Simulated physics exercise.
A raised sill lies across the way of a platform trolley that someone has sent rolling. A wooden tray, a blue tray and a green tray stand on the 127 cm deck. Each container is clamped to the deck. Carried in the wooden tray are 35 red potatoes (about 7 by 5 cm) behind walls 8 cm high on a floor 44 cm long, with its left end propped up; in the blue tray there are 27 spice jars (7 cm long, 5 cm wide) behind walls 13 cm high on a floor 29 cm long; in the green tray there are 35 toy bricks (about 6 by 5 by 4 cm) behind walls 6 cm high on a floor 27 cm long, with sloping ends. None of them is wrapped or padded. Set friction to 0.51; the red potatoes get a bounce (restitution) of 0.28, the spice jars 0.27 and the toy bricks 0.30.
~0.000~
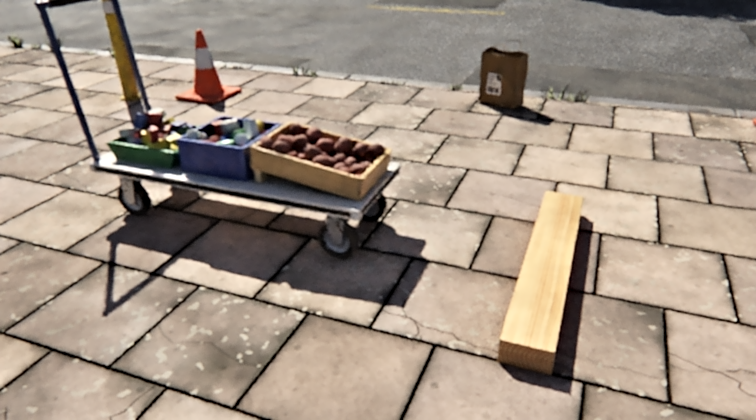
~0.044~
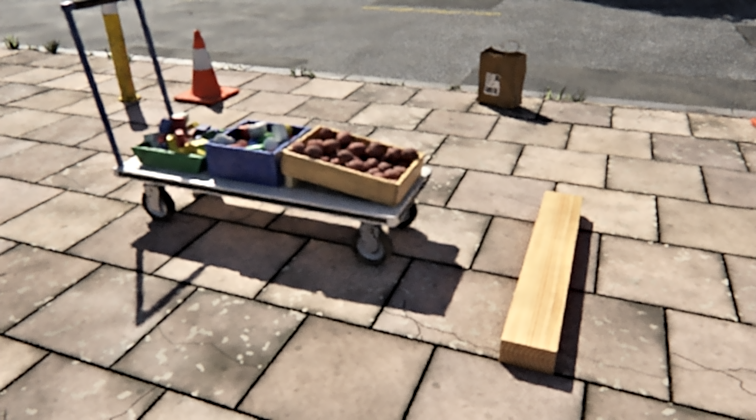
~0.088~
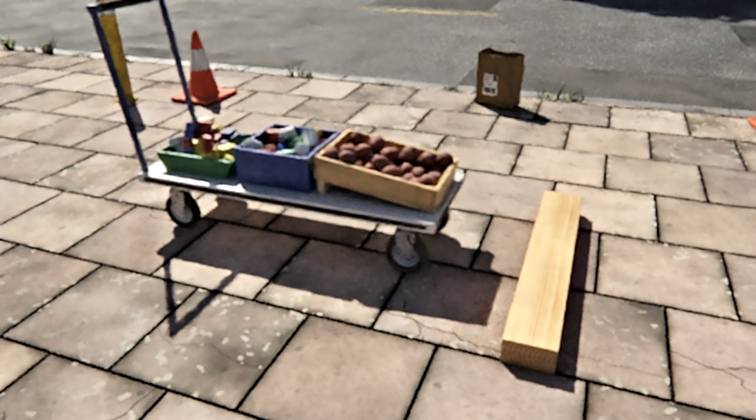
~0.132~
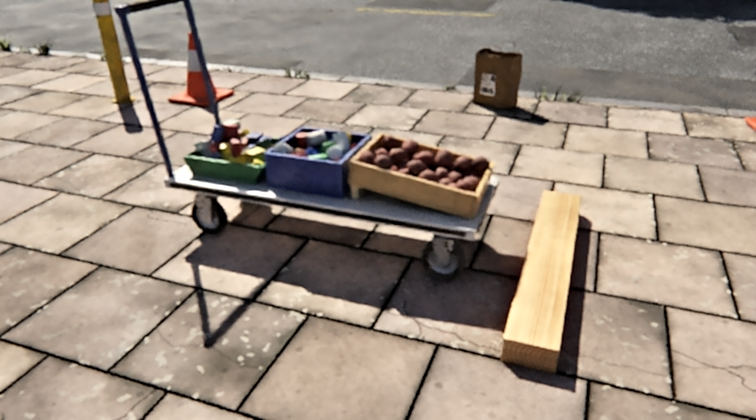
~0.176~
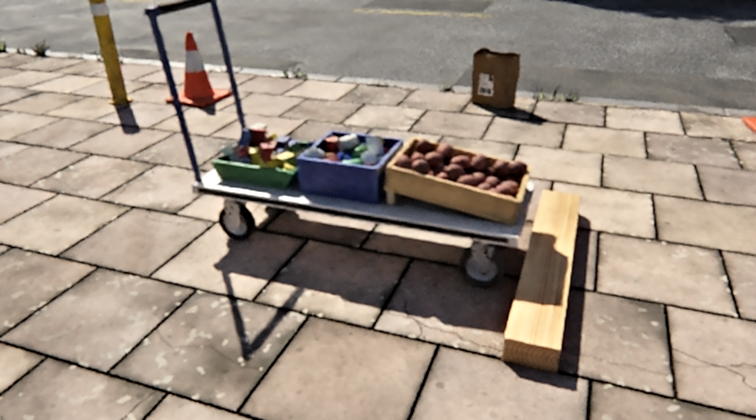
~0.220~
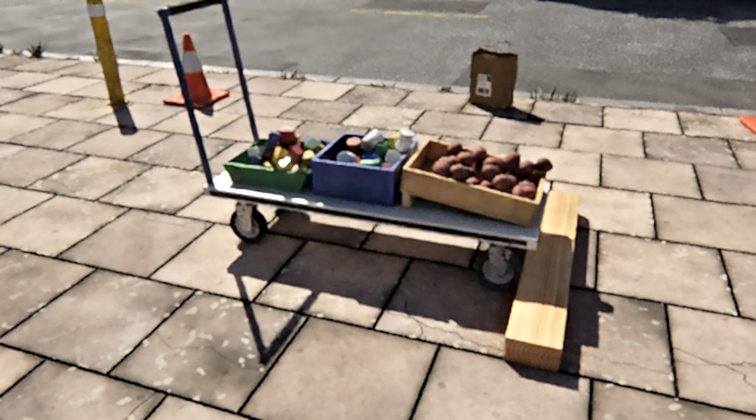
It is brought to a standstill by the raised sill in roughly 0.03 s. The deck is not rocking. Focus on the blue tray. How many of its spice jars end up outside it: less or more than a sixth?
Below a sixth.
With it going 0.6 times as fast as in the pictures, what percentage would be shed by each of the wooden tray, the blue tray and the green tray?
In that case the wooden tray sheds 0 per cent, the blue tray 0 per cent and the green tray 0 per cent.
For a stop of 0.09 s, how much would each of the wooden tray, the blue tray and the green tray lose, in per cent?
Wooden tray 30 %, blue tray 10 %, green tray 20 %.
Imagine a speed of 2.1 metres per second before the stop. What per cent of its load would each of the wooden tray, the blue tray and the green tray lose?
Then the wooden tray sheds 10 per cent of its load, the blue tray 0 per cent, and the green tray 20 per cent.
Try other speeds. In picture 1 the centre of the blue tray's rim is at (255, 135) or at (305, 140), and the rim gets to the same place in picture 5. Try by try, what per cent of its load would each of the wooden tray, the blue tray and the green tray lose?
Wooden tray: 30 / 0 percent; blue tray: 10 / 0 percent; green tray: 30 / 0 percent.
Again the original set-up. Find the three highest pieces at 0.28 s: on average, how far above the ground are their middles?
On average roughly 52 centimetres up.
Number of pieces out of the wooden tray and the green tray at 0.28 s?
Estimate at that time - wooden tray 2, green tray 0, give or take.
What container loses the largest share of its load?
Wooden tray.
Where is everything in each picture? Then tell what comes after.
In the first frame (places track the rim corner closest to us here; the camera moves round a little), blue tray (241, 148); green tray (173, 152); 62 cm to go; all still inside.
The second frame shows blue tray (272, 153); green tray (200, 157); 48 cm to go.
The third frame shows blue tray (304, 158); green tray (229, 162); 34 cm to go.
The fourth frame shows blue tray (338, 163); green tray (259, 167); 20 cm to go.
The fifth frame shows blue tray (374, 168); green tray (290, 172); 6 cm to go.
The sixth frame shows blue tray (390, 170); green tray (304, 174); stopped; all still inside.
After 0.28 s, the wooden tray is down by 2 of 35, the blue tray is down by 1 of 27 and the green tray has all 35.
After 0.40 s, the wooden tray is down by 10 of 35, the blue tray is down by 2 of 27 and the green tray is down by 5 of 35.
After 0.63 s, the wooden tray is down by 12 of 35, the blue tray is down by 3 of 27 and the green tray is down by 8 of 35.
Final count (at 1.13 s), the wooden tray is down by 12 of 35, the blue tray is down by 2 of 27 and the green tray is down by 8 of 35. Asked share, 2 of 27, 7 per cent.
